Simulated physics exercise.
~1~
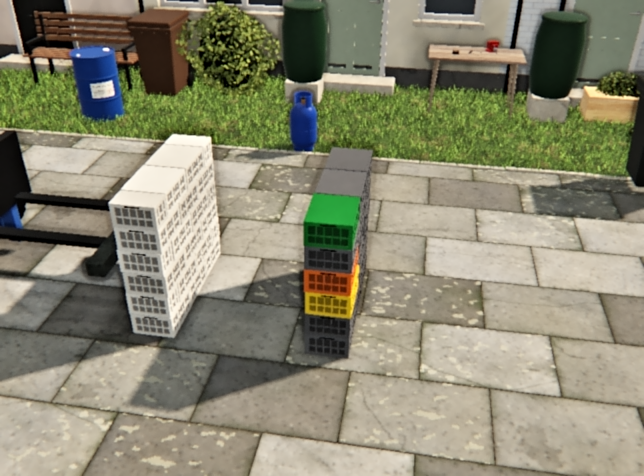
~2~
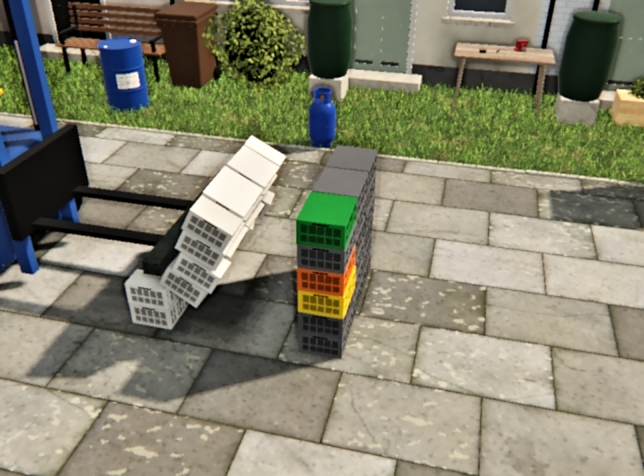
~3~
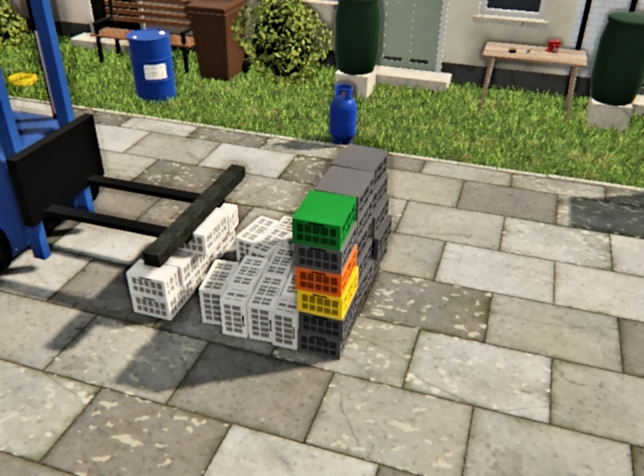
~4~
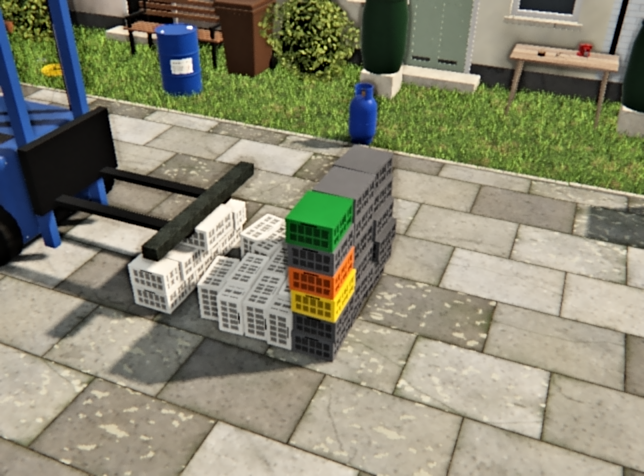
A blue forklift with a dark beam across its forks drives in from the left over a paved yard, seen from above as the view drifts slightly sideways. Before it stands a wall of white crates, with a dark grey crate wall to the right whose near end holds green, orange and yellow crates; grass, barrels and benches lie behind. The beam pushes the white wall, which leans and topples rightward. Its crates drop against the foot of the grey stack. The forklift stops, leaving white crates heaped on the slabs while the grey wall stands, its coloured crates still up.
